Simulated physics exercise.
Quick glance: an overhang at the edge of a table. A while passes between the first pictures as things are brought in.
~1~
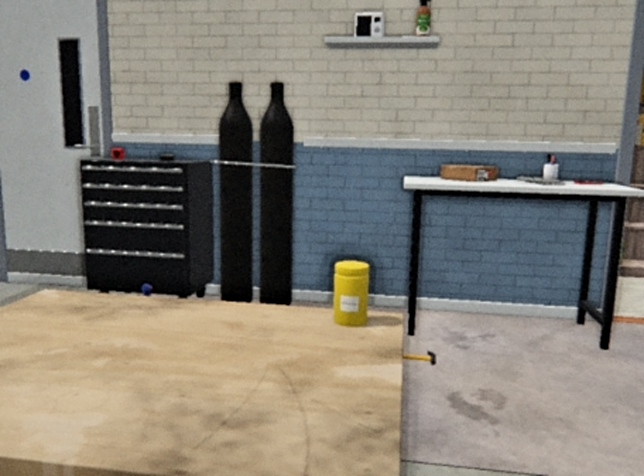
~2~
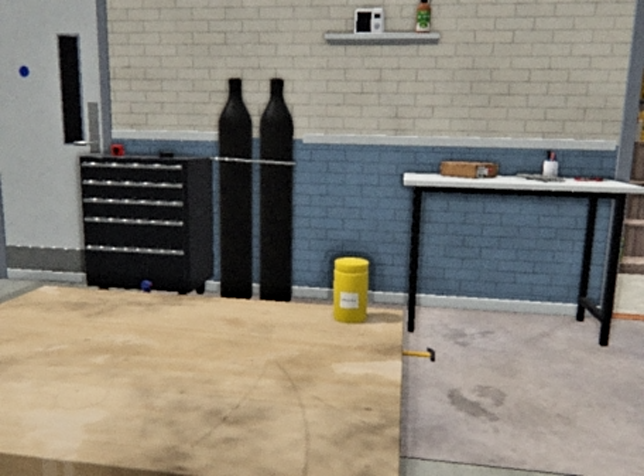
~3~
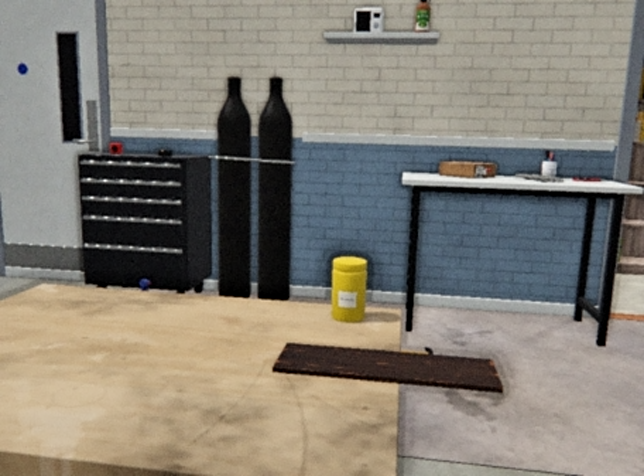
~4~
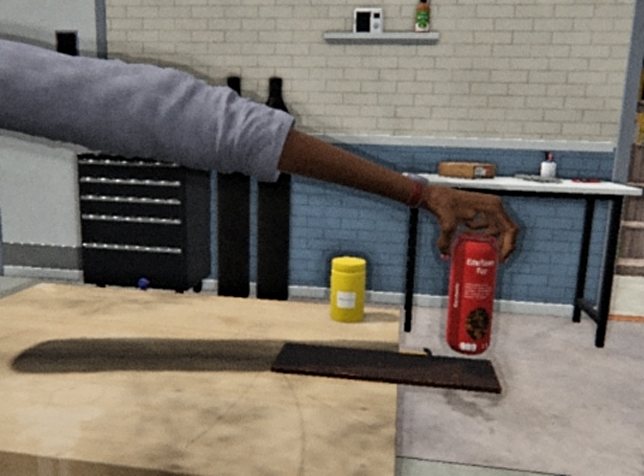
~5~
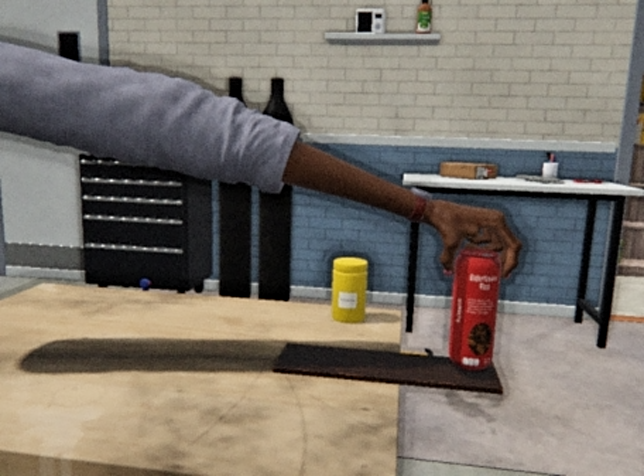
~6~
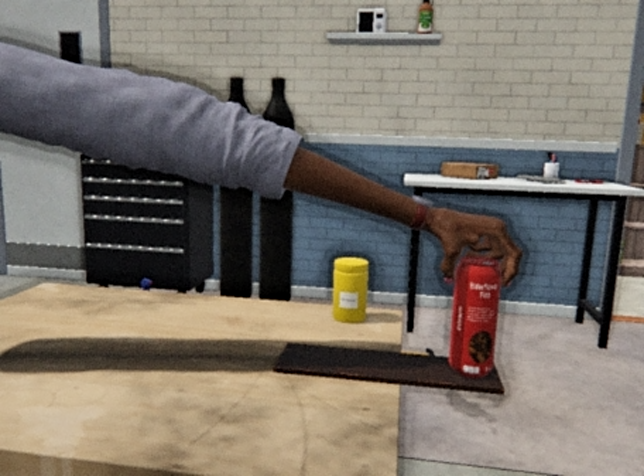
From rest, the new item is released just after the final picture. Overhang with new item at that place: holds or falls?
It fails to stay.
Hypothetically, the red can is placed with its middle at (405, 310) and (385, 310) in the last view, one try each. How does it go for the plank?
First case: It stays put; second case: It stays put.
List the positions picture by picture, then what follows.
In the first picture, the last thing is not in view yet.
In the second picture, the last thing is not in view yet.
In the third picture, the last thing is not in view yet; black plank (386, 365).
In the fourth picture, on its way; red can (472, 294); black plank (384, 366).
In the fifth picture, on its way; red can (474, 309); black plank (386, 366).
In the sixth picture, set down, still held; red can (475, 317); black plank (387, 366).
Then, 0.40 s past the last view, red can now down on the floor or falling; black plank rocked 55° from its first pose.
Then, 0.60 s past the last view, black plank now down on the floor or falling.
Then, 0.70 s past the last view, things are still on the move.
Then, 0.90 s past the last view, as before.
Finally, down on the floor or falling, black plank and red can; yellow jar still in place. The plank comes down.
